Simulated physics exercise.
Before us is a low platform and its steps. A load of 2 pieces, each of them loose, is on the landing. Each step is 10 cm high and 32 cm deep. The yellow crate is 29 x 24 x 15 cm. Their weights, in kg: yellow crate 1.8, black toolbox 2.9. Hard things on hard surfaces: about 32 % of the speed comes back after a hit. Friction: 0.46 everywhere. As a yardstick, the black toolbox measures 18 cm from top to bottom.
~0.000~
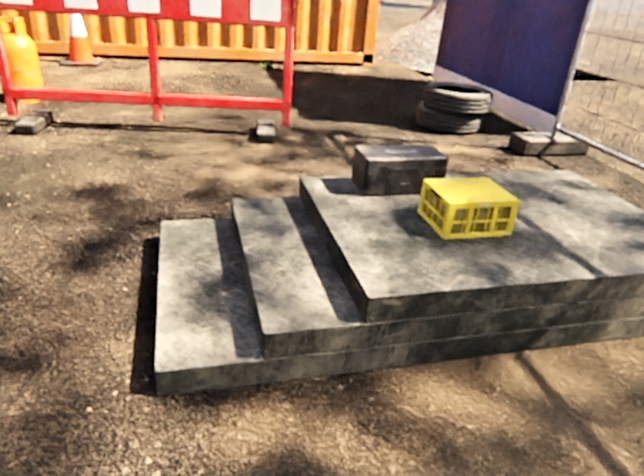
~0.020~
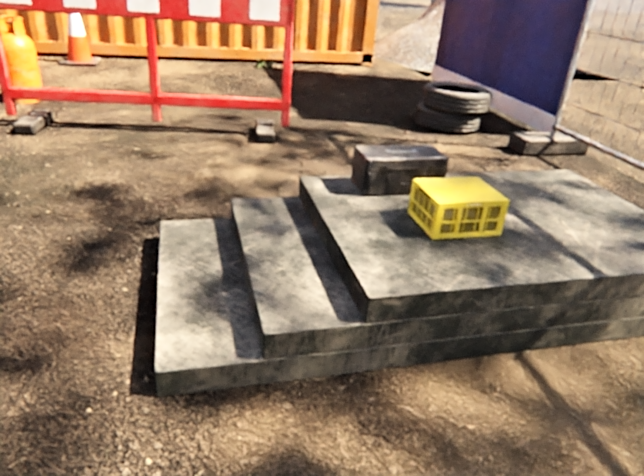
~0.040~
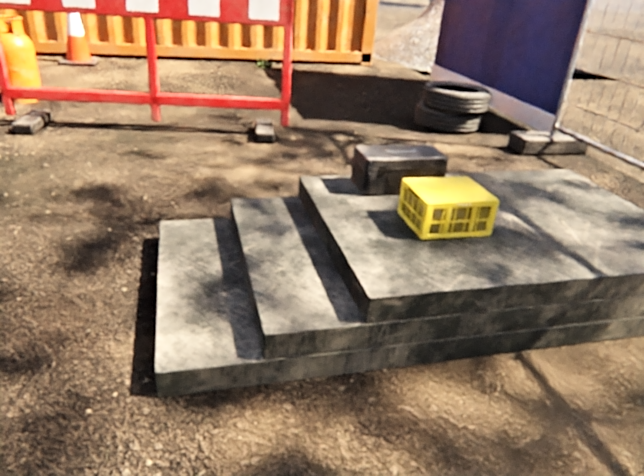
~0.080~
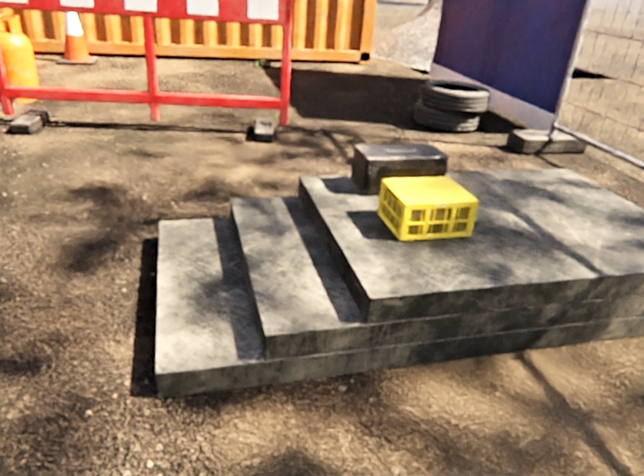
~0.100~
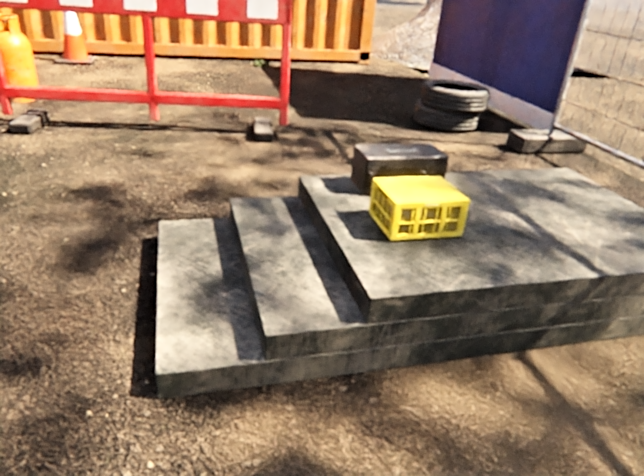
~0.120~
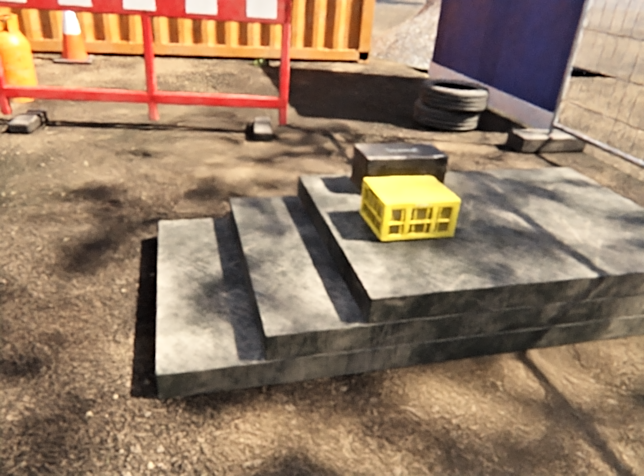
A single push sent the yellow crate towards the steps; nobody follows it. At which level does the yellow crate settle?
The crate comes to rest partway down.
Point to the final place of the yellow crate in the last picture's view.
Near (292, 227).
Around 0.22 s, 13 cm to the first step; yellow crate near (365, 210).
Around 0.32 s, -0 cm past the top edge and 0 cm lower; yellow crate near (333, 212).
Around 0.52 s, 14 cm past the top edge and 4 cm lower; yellow crate near (295, 225).
Finally (1.0 s), 15 cm past the top edge and 5 cm lower; black toolbox still in place (within 12 cm). Final places as that camera would see them, yellow crate near (292, 227).
